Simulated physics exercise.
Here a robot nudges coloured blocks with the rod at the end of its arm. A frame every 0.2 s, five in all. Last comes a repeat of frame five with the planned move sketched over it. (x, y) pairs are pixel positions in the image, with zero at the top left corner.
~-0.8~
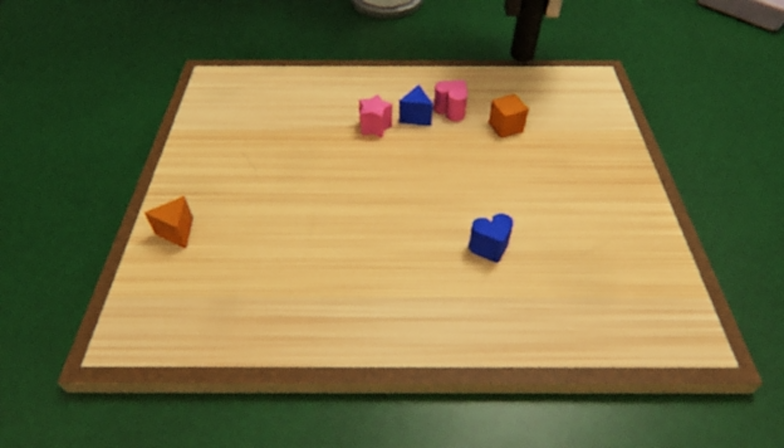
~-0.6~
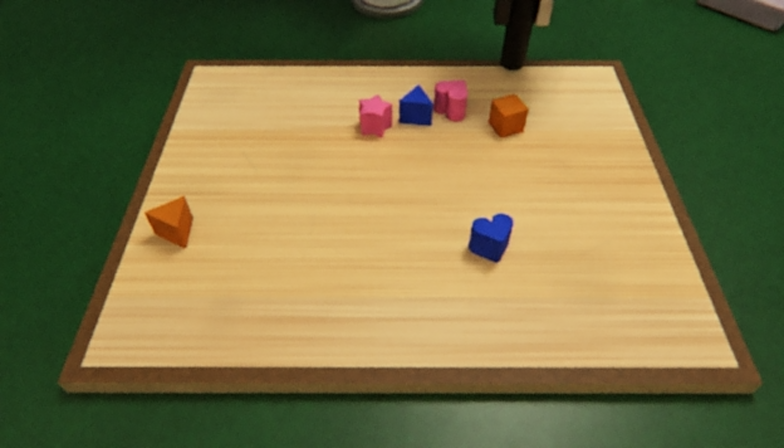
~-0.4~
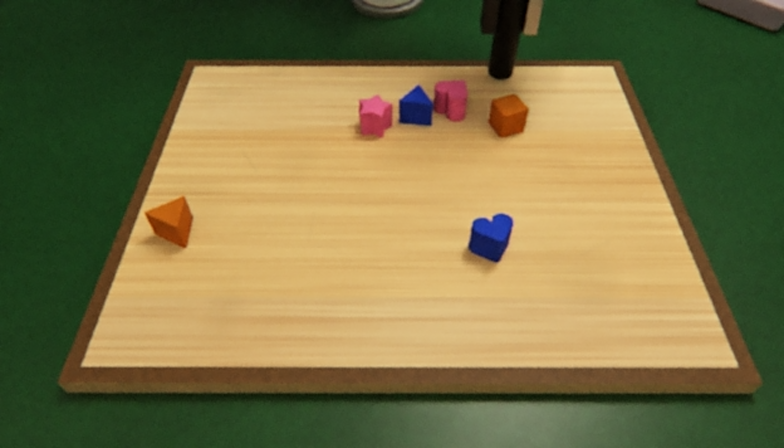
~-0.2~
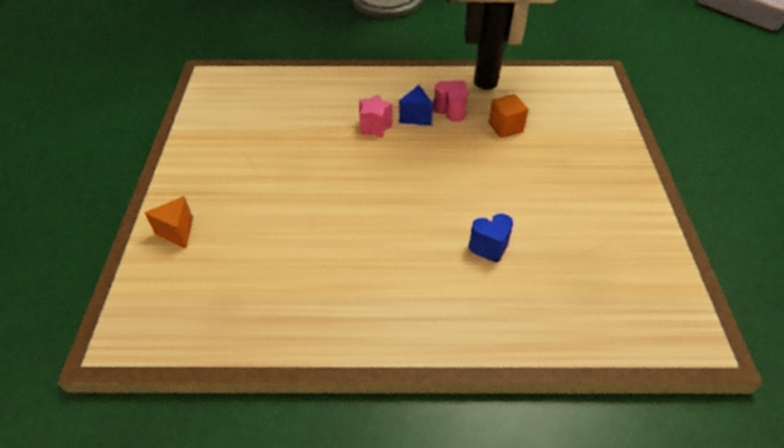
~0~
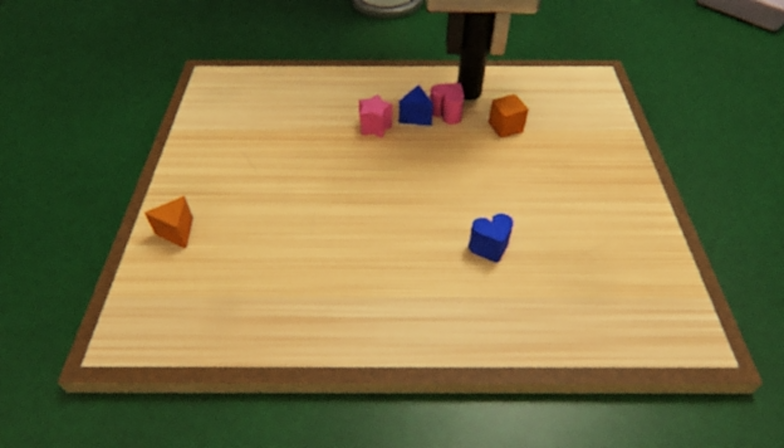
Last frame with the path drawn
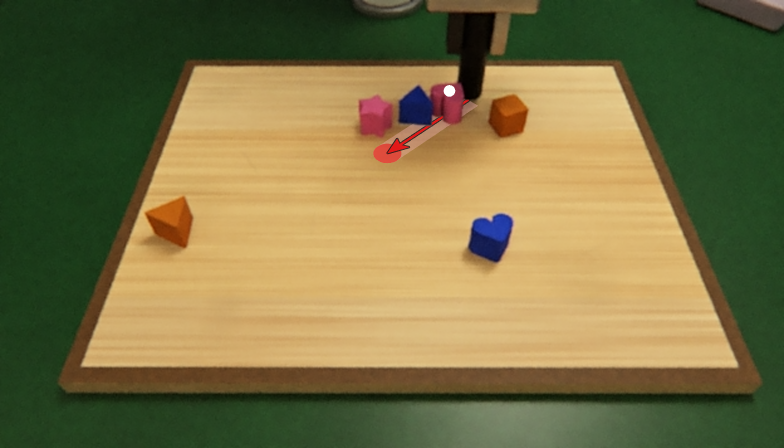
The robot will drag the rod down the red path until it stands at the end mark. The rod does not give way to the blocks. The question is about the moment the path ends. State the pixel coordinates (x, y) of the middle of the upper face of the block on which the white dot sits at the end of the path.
Its top centre lands on (395, 150).
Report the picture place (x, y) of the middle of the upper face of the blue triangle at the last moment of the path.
The middle of its upper face should be somewhere near (394, 103).
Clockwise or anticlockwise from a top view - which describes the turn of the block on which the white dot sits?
The turn is anti-clockwise.
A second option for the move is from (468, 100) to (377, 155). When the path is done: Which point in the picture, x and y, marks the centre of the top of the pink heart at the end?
Near (393, 149).
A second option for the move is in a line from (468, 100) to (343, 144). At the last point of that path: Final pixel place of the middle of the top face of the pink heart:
I predict (422, 116).
The drawn path runs straight from (468, 100) to (387, 153); the dot is on the pink heart.
The first path, step by step. One third of the way, rod (443, 110); pink star-shaped block (369, 106), turned 10° clockwise; blue triangle (396, 103), turned 45° clockwise; pink heart (424, 110).
Two thirds of the way, rod (416, 127); pink star-shaped block (369, 106), turned 15° clockwise; blue triangle (395, 103), turned 50° clockwise; pink heart (408, 130), turned 55° anticlockwise.
At the end, rod (387, 146); pink star-shaped block (367, 106), turned 10° clockwise; blue triangle (394, 103), turned 65° clockwise; pink heart (395, 150), turned 110° anticlockwise; orange square block not moved.
